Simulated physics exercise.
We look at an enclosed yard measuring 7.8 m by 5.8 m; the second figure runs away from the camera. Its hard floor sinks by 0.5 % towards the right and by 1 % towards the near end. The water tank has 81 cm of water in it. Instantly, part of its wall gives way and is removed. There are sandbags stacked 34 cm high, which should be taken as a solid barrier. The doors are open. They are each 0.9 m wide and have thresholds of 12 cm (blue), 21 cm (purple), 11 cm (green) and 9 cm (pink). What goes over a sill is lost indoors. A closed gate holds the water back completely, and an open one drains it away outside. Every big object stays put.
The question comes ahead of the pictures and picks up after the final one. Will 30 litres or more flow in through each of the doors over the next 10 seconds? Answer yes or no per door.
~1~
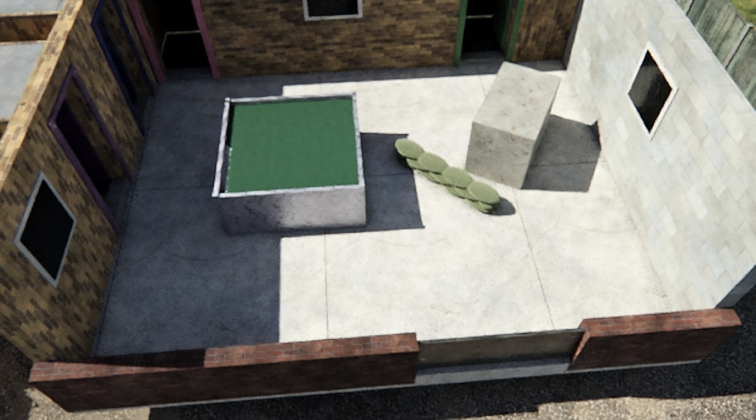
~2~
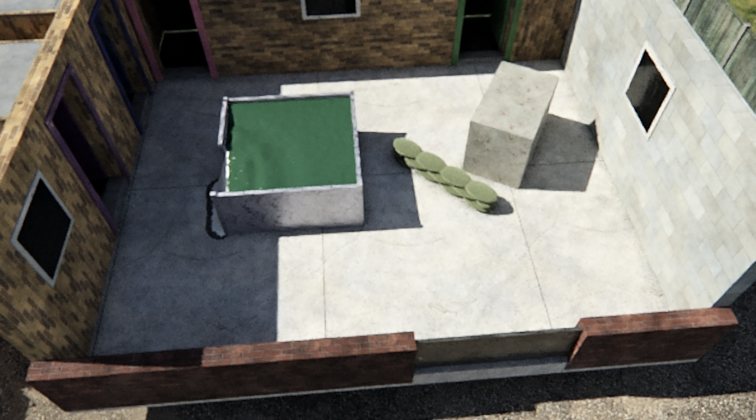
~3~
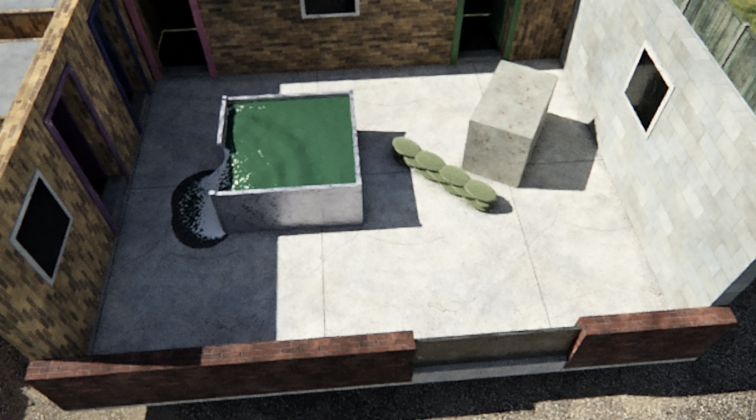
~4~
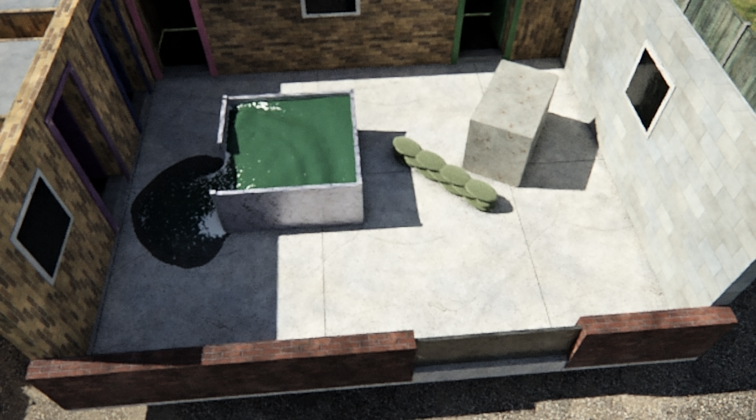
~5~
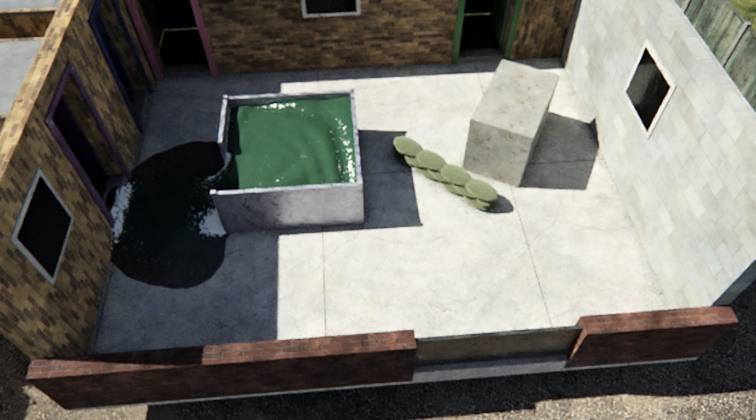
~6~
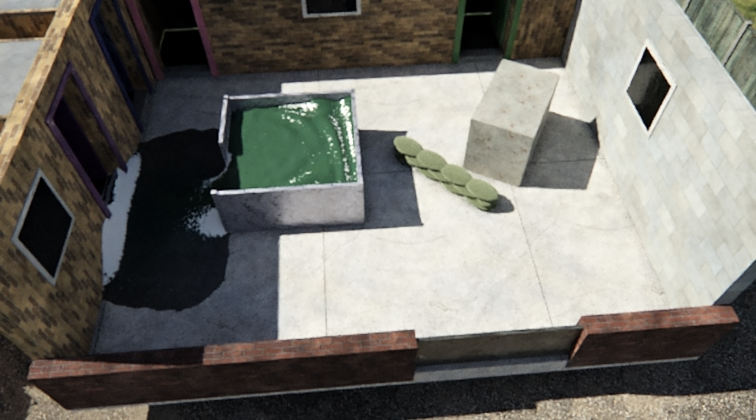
Blue door: No, purple door: Yes, green door: No, pink door: Yes.
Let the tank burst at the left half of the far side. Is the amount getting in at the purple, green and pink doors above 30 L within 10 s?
Then purple would come out on the low side, green on the low side and pink on the high side.
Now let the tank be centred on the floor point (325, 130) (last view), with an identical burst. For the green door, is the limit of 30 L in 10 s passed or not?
Against the limit, the green door gets no more than that.
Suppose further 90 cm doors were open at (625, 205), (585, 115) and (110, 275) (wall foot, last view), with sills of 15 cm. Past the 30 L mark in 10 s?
In sequence the answers are less than that, less than that and more than that.
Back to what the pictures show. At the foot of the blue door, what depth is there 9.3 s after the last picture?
About 5.0 cm.
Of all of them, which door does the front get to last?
It's the green door.
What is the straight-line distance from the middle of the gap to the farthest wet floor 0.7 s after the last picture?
Some 3.6 m out.
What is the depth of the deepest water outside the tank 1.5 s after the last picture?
Max around 44 cm.
Then, 0.7 s after the last picture water covers 15 % of the floor and is deepest (49 cm) near (122, 219); blue door 8 cm at the sill, 0 L in, purple door 45 cm at the sill, 84 L in, green door not reached, pink door not reached.
Then, 1.5 s after the last picture water covers 25 % of the floor and is deepest (44 cm) near (87, 367); blue door 8 cm at the sill, 0 L in, purple door 38 cm at the sill, 200 L in, green door not reached, pink door 20 cm at the sill, 11 L in.
Then, 2.8 s after the last picture water covers 50 % of the floor and is deepest (30 cm) near (90, 354); blue door 7 cm at the sill, 0 L in, purple door 28 cm at the sill, 264 L in, green door not reached, pink door 18 cm at the sill, 74 L in.
Then, 5.3 s after the last picture water covers 85 % of the floor and is deepest (20 cm) near (84, 381); blue door 6 cm at the sill, 0 L in, purple door 17 cm at the sill, 280 L in, green door 2 cm at the sill, 0 L in, pink door 12 cm at the sill, 128 L in.
Then, 9.3 s after the last picture water covers 95 % of the floor and is deepest (12 cm) near (84, 381); blue door 5 cm at the sill, 0 L in, purple door 8 cm at the sill, 280 L in, green door 7 cm at the sill, 0 L in, pink door 6 cm at the sill, 135 L in.
